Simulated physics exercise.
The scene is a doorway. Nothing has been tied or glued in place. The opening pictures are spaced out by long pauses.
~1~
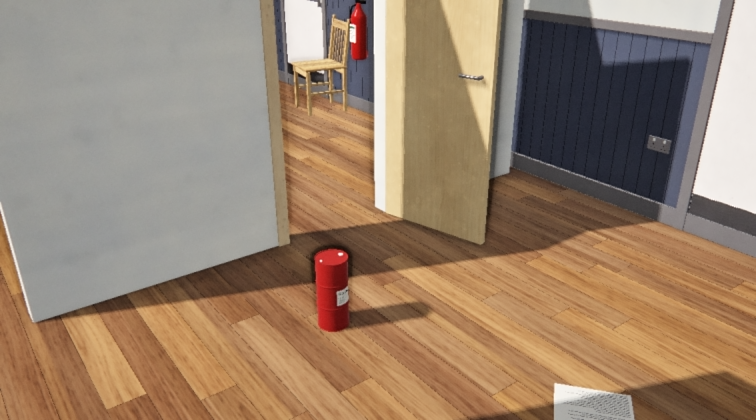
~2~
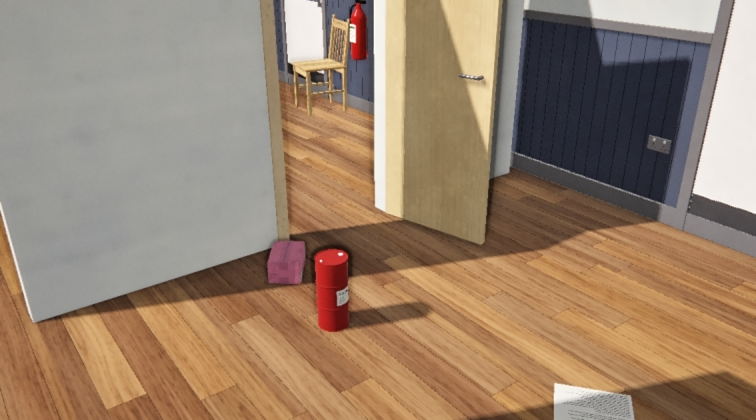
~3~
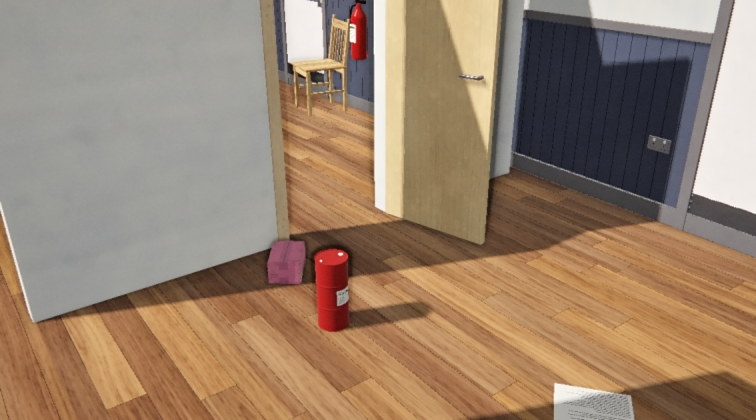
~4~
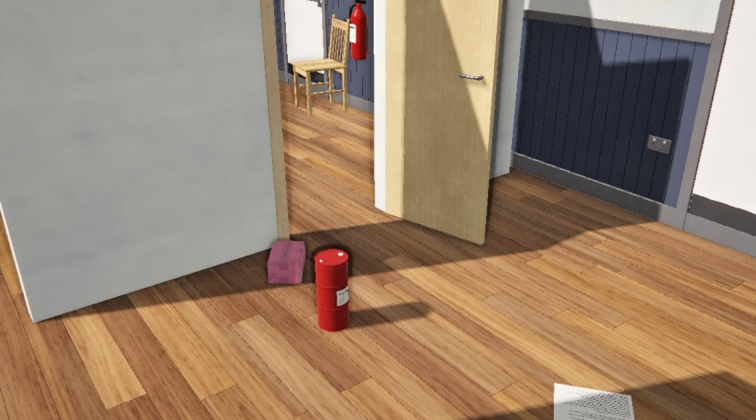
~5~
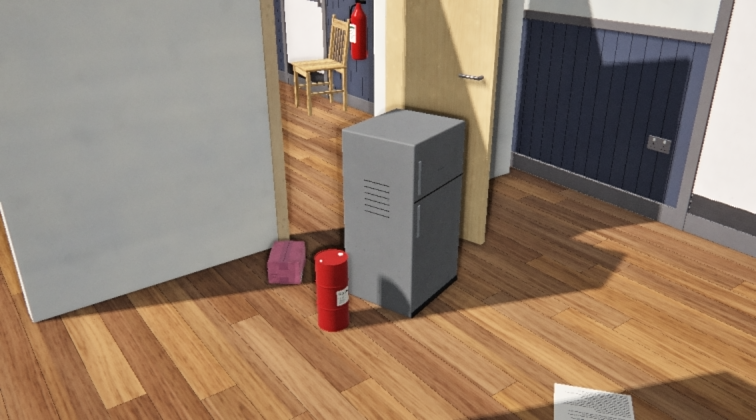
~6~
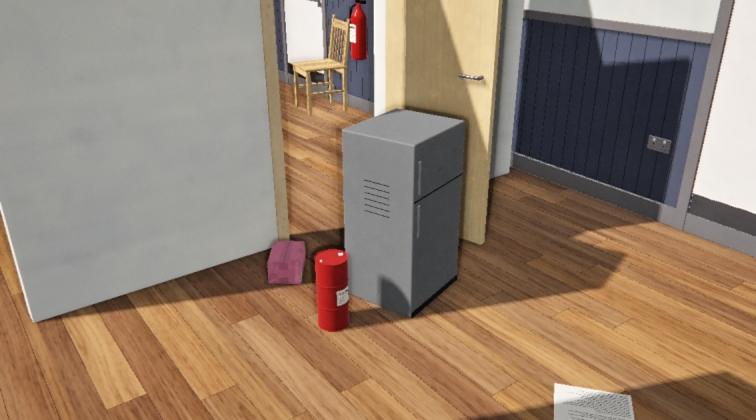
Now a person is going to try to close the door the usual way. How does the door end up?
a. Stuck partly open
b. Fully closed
Stuck partly open.
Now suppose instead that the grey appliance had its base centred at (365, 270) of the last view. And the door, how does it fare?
Held up partway.
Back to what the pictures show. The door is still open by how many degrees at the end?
It stays open at around 65°.
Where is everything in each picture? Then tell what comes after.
In the first frame, door wide open and still.
In the second frame, door wide open and still; pink box (287, 262); red canister (333, 291).
In the third frame, door wide open and still; pink box (287, 262); red canister (333, 291).
In the fourth frame, door wide open and still; pink box (287, 262); red canister (333, 291).
In the fifth frame, door wide open and still; pink box (287, 262); red canister (333, 291).
In the sixth frame, door wide open and still; grey appliance (403, 210); pink box (287, 262).
Then, 0.40 s after the last picture, door at 97°.
Then, 0.60 s after the last picture, door at 87°.
Then, 0.80 s after the last picture, door at 75°.
Then, 0.90 s after the last picture, door at 68°.
At rest, door at 66°; all 3 in place. Seen from the same camera at the end, grey appliance near (402, 211).
